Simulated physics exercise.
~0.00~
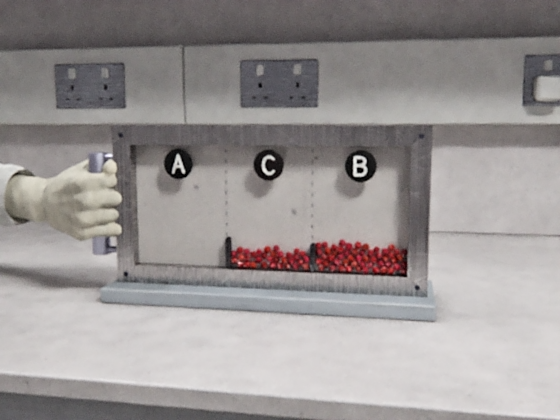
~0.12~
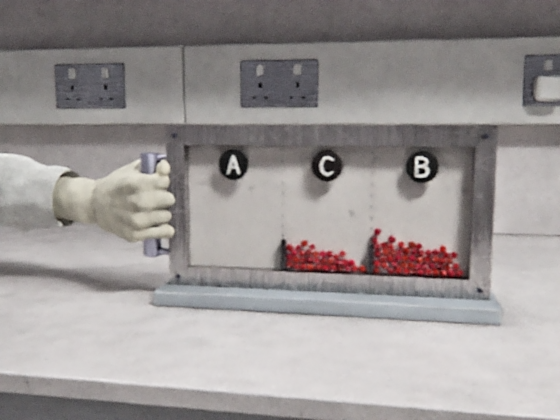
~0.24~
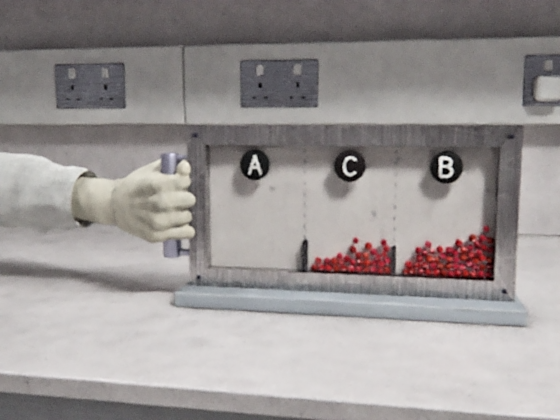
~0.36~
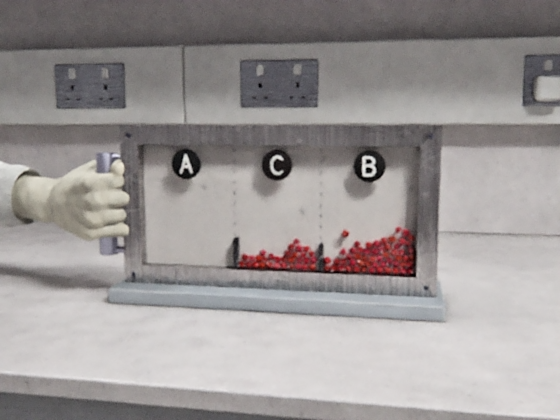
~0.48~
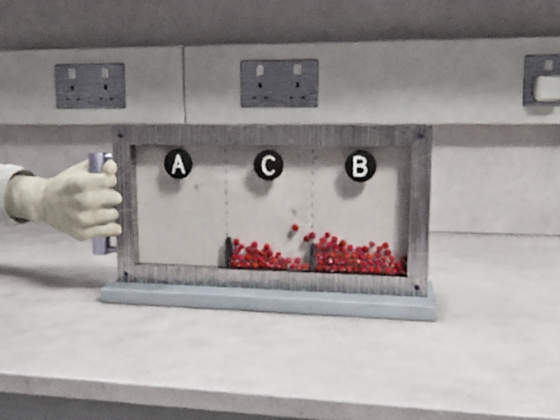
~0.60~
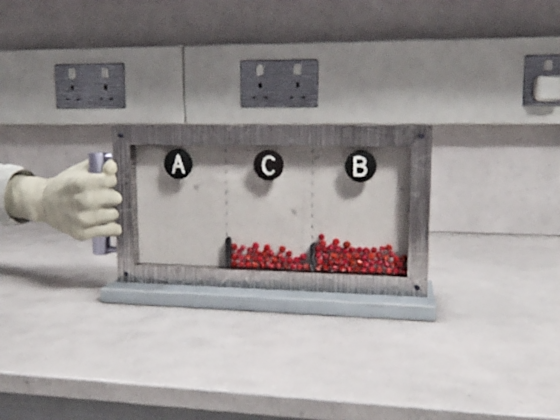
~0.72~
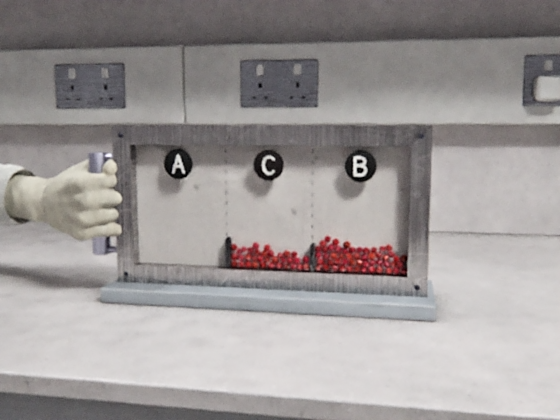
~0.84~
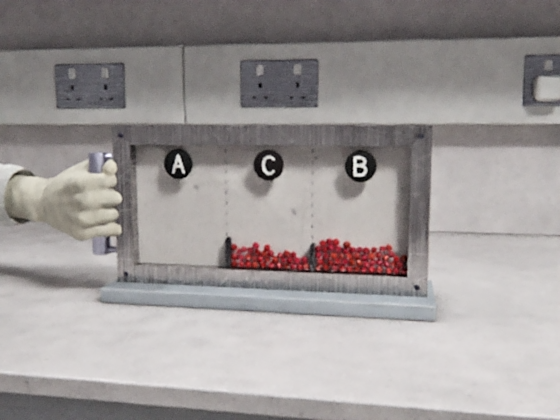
A flat clear-fronted case of red beads was slid right along the counter by a gloved hand, then back left to its starting spot, the beads jostling and hopping before settling still, mostly under B, with the rest under C and none under A.
